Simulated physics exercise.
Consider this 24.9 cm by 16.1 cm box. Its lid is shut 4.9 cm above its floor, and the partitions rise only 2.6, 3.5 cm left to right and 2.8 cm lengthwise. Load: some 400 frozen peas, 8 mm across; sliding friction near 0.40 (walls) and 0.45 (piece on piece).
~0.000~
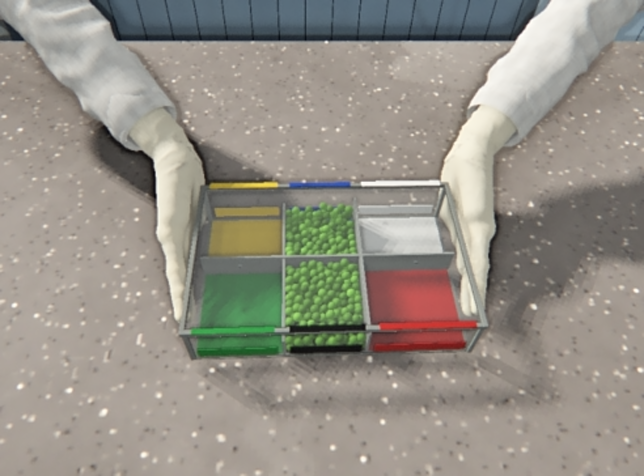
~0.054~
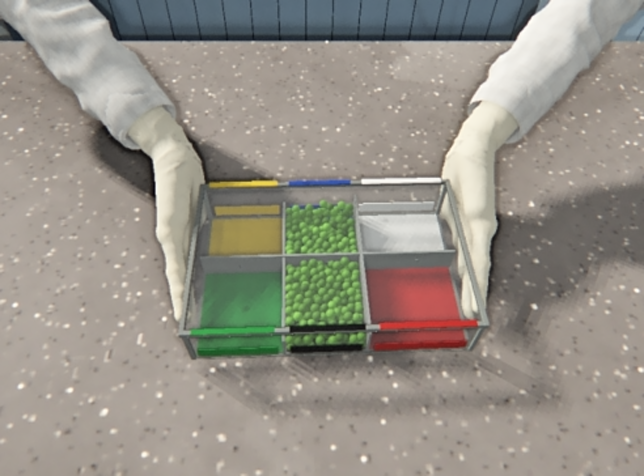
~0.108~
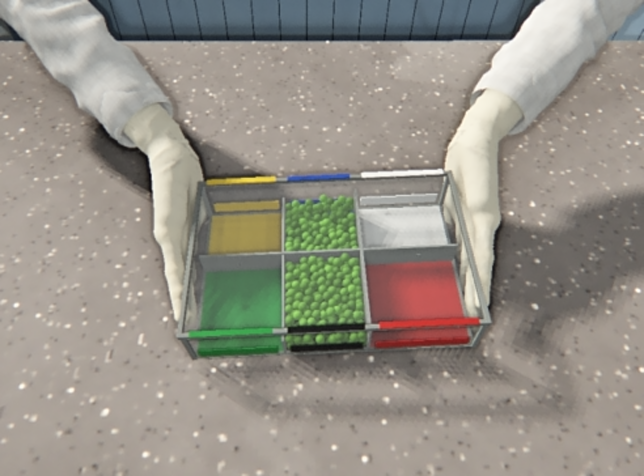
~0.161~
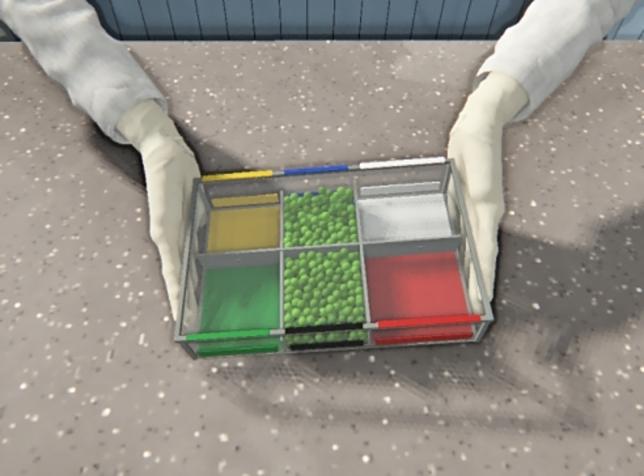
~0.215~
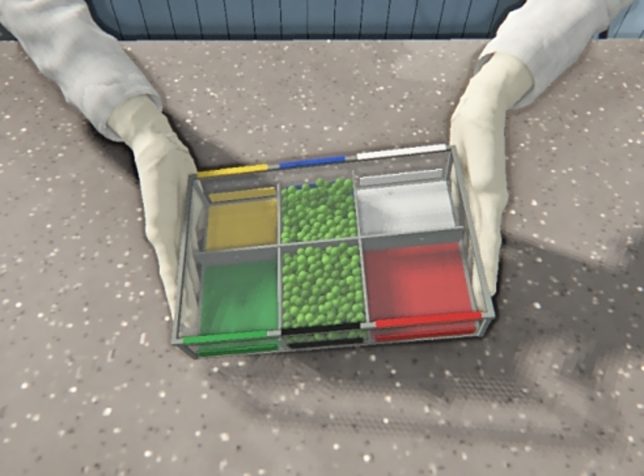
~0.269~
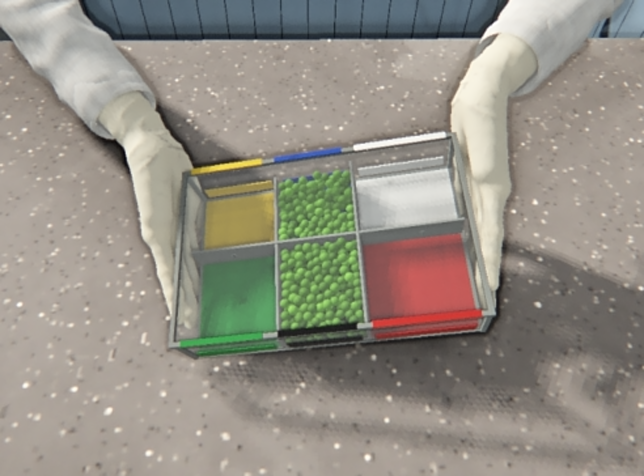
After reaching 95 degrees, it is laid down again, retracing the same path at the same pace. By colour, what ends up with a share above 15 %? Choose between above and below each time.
Red: Below, blue: Below, green: Above, yellow: Below, white: Below, black: Above.
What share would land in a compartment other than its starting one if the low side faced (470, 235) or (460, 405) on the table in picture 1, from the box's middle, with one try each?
Near 30 and 35 per cent, in that order.
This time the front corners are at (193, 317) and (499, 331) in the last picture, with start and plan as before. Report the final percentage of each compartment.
Result - red: 30 %; blue: 15 %; green: 0 %; yellow: 0 %; white: 0 %; black: 55 %.
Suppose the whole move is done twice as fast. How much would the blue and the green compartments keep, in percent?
I'd expect blue at 5 percent and green at 55 percent.
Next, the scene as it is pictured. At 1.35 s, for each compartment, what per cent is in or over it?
In per cent: Red 0, blue 20, green 40, yellow 0, white 0, black 40.
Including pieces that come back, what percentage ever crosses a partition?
Estimate: Near 65 %.
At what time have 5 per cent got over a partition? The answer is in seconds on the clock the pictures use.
Note: T close to 0.95 s.
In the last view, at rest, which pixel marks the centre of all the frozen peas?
I'd put it at about (260, 321).
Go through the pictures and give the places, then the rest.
Box tilt 0 degrees, front corners at (185, 332) and (482, 324); blue 45 %, black 55 %, in the first picture.
Box tilt 1 degrees, front corners at (184, 332) and (483, 323), in the second picture.
Box tilt 4 degrees, front corners at (183, 334) and (485, 320), lowest corner left front, in the third picture.
Box tilt 8 degrees, front corners at (180, 337) and (487, 317), lowest corner left front, in the fourth picture.
Box tilt 12 degrees, front corners at (177, 340) and (488, 313), lowest corner left front, in the fifth picture.
Box tilt 16 degrees, front corners at (175, 343) and (489, 311), lowest corner left front; blue 45 %, black 55 %. Its pace works out near 80 degrees a second, in the sixth picture.
Then, at 1.35 s, tilt 95 degrees; blue 20 %, green 40 %, black 40 %.
Then, at 2.07 s, tilt 42 degrees; blue 5 %, green 60 %, black 35 %.
After 2.82 s, tilt 0 degrees; blue 5 %, green 65 %, black 30 %.
At rest (3.7 s), red 0 %, blue 5 %, green 65 %, yellow 0 %, white 0 %, black 30 %.
